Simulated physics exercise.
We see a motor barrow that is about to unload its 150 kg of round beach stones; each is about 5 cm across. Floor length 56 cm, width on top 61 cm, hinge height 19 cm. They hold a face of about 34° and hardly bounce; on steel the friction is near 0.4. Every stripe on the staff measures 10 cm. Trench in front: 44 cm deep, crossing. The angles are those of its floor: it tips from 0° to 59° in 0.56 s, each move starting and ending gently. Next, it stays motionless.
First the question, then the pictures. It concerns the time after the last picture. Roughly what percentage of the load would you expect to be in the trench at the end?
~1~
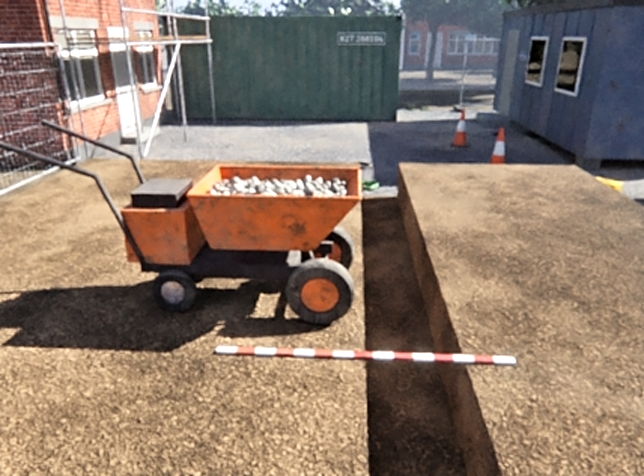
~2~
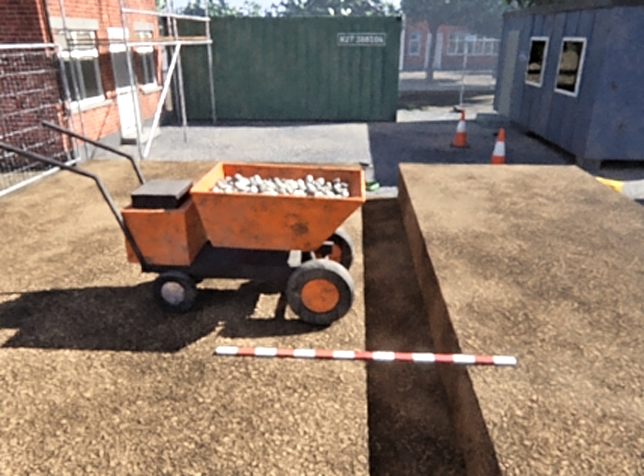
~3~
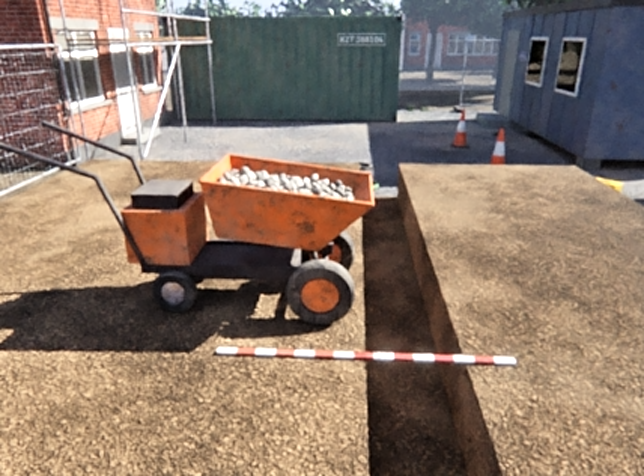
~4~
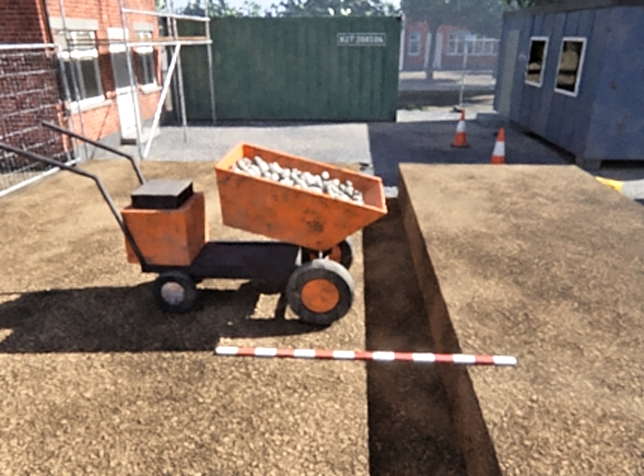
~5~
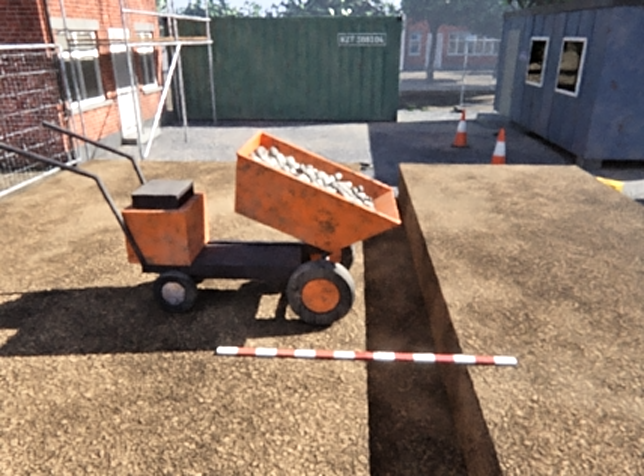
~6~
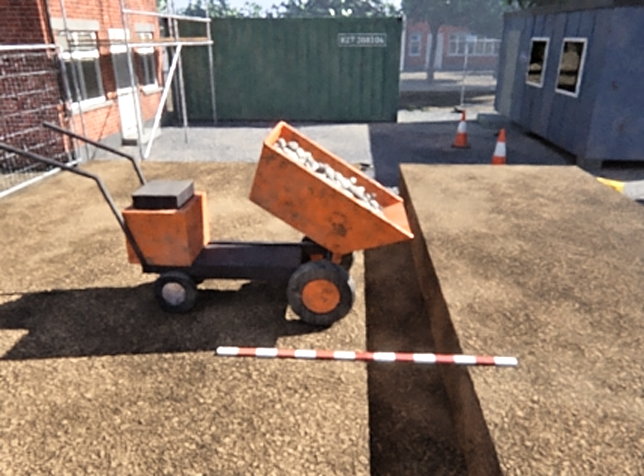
I'd expect around 31 per cent.
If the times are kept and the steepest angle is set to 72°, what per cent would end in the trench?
Near 30 per cent then.
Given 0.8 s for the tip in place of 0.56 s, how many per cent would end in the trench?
Then some 35 per cent would.
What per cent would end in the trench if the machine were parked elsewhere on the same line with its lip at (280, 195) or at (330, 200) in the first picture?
I'd expect close to 85 per cent at the first and 50 per cent at the second.
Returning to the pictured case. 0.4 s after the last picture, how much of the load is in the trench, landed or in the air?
Close to 5 per cent has got there by then.
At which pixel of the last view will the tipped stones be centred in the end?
I'd point somewhere around (476, 301).
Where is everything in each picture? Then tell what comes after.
Lip at (360, 199), floor tilted 0°, highest stones at (262, 186), in the first picture.
The skip is at 2°, its lip at (364, 201); the top of the load is at (255, 184), in the second picture.
The skip is at 7°, its lip at (373, 205); the top of the load is at (246, 176), in the third picture.
Lip at (386, 213), floor tilted 14°, highest stones at (251, 166), in the fourth picture.
The skip is at 23°, its lip at (400, 224); the top of the load is at (264, 154), in the fifth picture.
The skip is at 33°, its lip at (412, 238); the top of the load is at (282, 146), in the sixth picture.
Then, 0.1 s after the last picture the floor is at 50°, 100 % in the skip; the foremost stones are at (405, 243).
Then, 0.4 s after the last picture the floor is at 59°, 89 % in the skip, 7 % in the trench, 4 % past the trench; the foremost stones are at (472, 285).
Then, 0.7 s after the last picture the floor is at 59°, 40 % in the skip, 7 % in the trench, 53 % past the trench; the foremost stones are at (603, 320).
Then, 2.7 s after the last picture the floor is at 59°, 12 % in the skip, 31 % in the trench, 56 % past the trench; the foremost stones are past the picture's edge.
